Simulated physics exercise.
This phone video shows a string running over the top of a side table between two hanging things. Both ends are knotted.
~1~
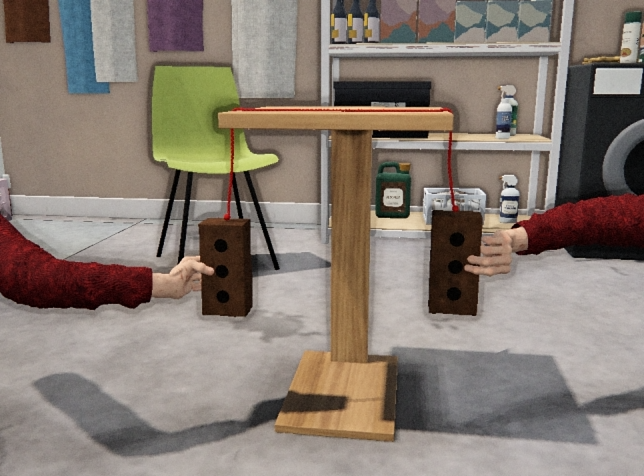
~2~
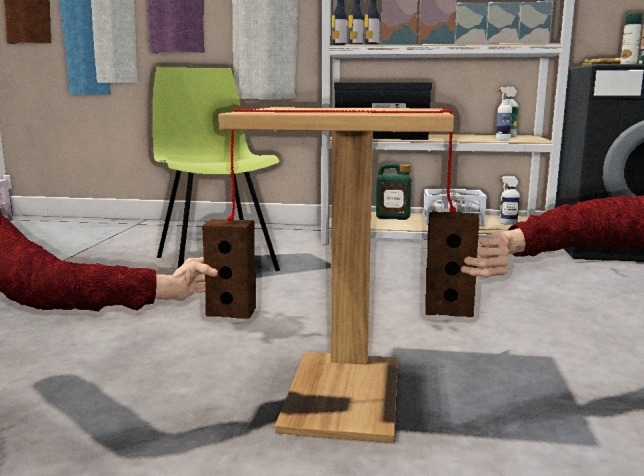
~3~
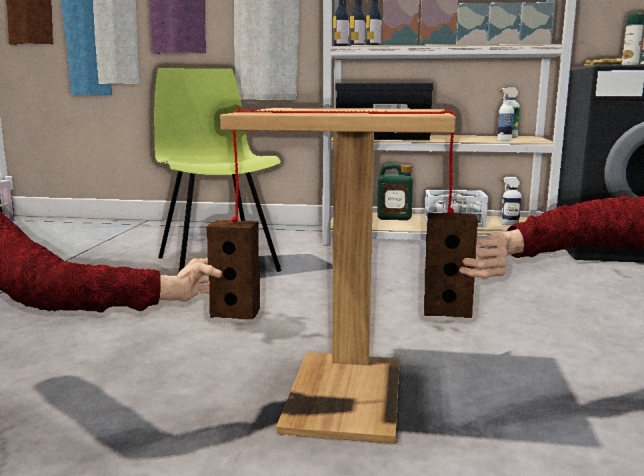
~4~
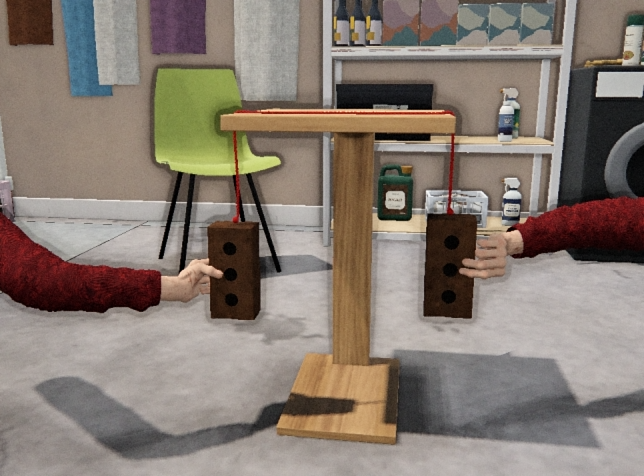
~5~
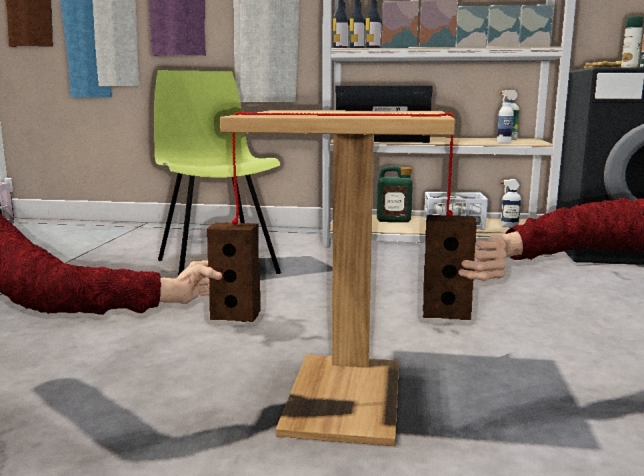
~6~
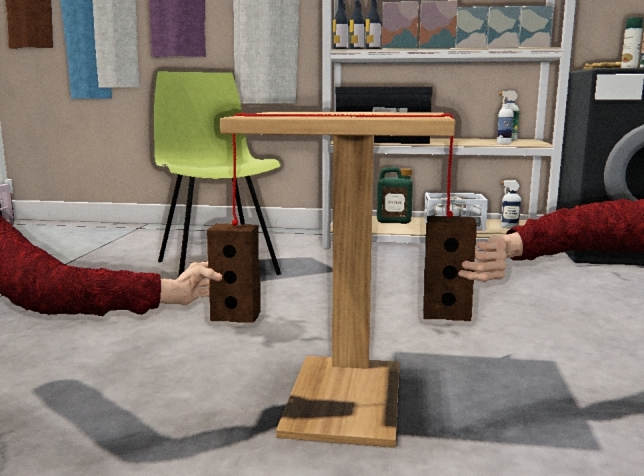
Two arms in dark red knitted sleeves reach in from the left and right edges of a grey-floored room, seen from the front at about table height. Each hand touches a dark brown brick with holes, hung by red string running over a narrow wooden table, with a green chair and shelves behind. The left brick shifts slightly rightward, the right one barely moves, and the view stays almost still.
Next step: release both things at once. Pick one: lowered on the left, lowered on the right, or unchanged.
Unchanged.
Then, 0.22 s later than the last view, left brick where it was near (237, 275); right brick where it was near (447, 269).
Then, 0.70 s later than the last view, left brick where it was near (242, 275); right brick where it was near (442, 269).
Then, 1.42 s later than the last view, left brick where it was near (237, 275); right brick where it was near (445, 269).
Finally, left brick where it was near (242, 275); right brick where it was near (443, 269). The string keeps its balance.
